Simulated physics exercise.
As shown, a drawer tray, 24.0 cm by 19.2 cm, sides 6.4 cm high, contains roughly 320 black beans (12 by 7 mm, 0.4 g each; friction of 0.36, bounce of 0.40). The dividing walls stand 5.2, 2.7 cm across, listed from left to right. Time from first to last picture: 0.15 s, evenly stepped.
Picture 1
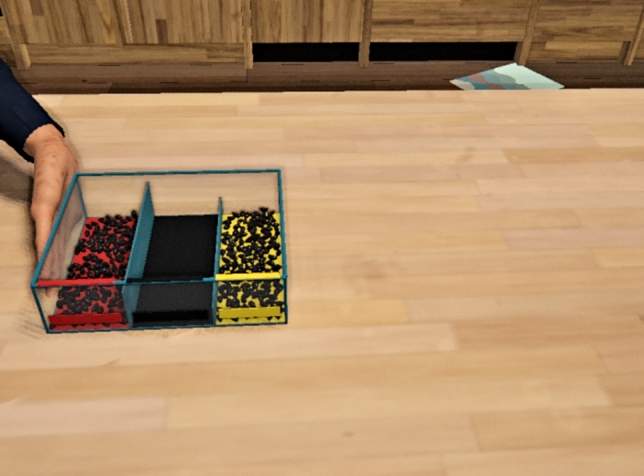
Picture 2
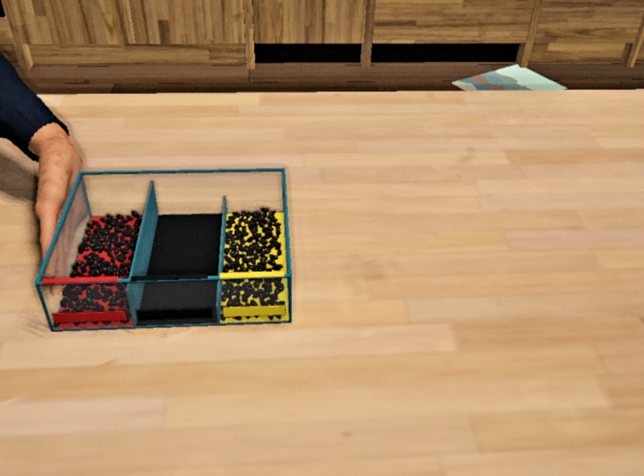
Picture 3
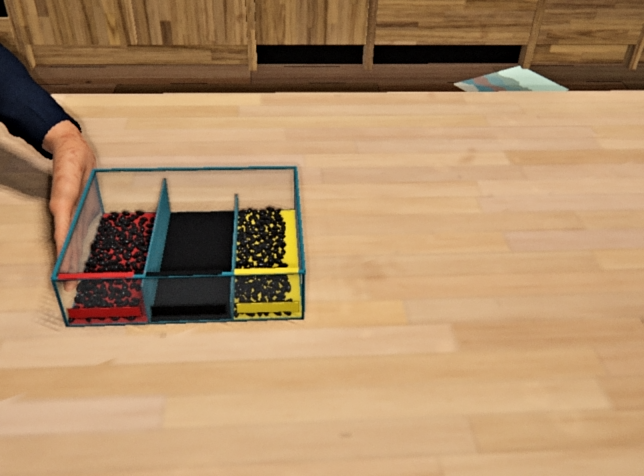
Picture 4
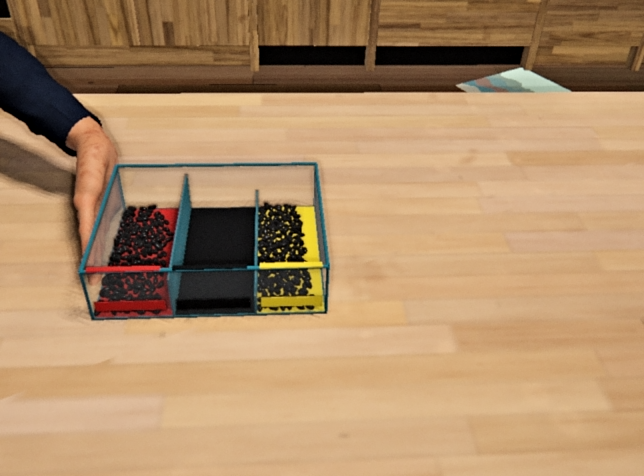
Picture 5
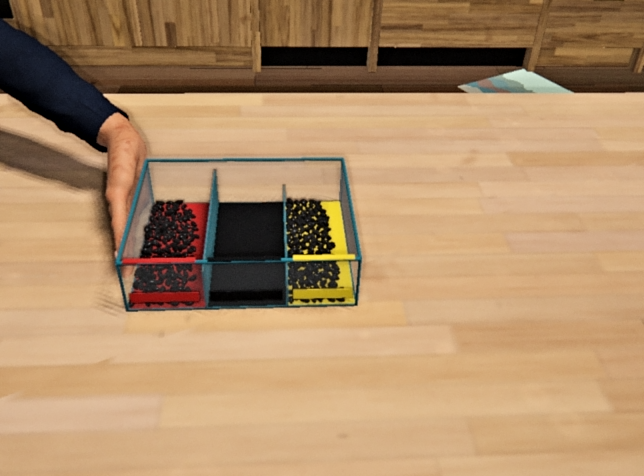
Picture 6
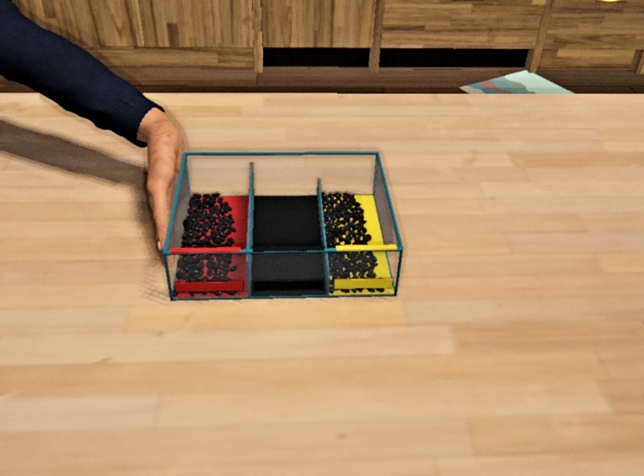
At the start, a hand rests against the left side of a clear, three-section tray on a wooden table, with black beans in its red and yellow outer sections. The hand pushes the tray rightward, slowly then faster, and the beans bunch toward the left of each section.
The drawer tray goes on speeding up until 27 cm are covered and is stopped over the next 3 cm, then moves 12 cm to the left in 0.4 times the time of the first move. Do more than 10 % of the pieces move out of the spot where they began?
Yes.
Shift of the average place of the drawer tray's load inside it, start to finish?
I'd put it at about 1.5 centimetres.
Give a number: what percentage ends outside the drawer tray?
5 %.
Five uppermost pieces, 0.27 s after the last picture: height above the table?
Height: Roughly 18 centimetres.
Then, 0.11 s after the last picture, tilt 0 degrees; red 50 %, yellow 50 %; 0 % away from where they began.
Then, 0.19 s after the last picture, tilt 0 degrees; red 45 %, yellow 50 %, black 5 %; 5 % away from where they began.
Then, 0.27 s after the last picture, tilt 0 degrees; red 45 %, yellow 40 %, black 10 %, in the air 5 %; 15 % away from where they began.
Then, 0.35 s after the last picture, tilt 0 degrees; red 50 %, yellow 40 %, black 10 %, in the air 5 %; 15 % away from where they began.
In the end, red 45 %, outside 5 %, yellow 40 %, black 10 %; 15 % away from where they began.
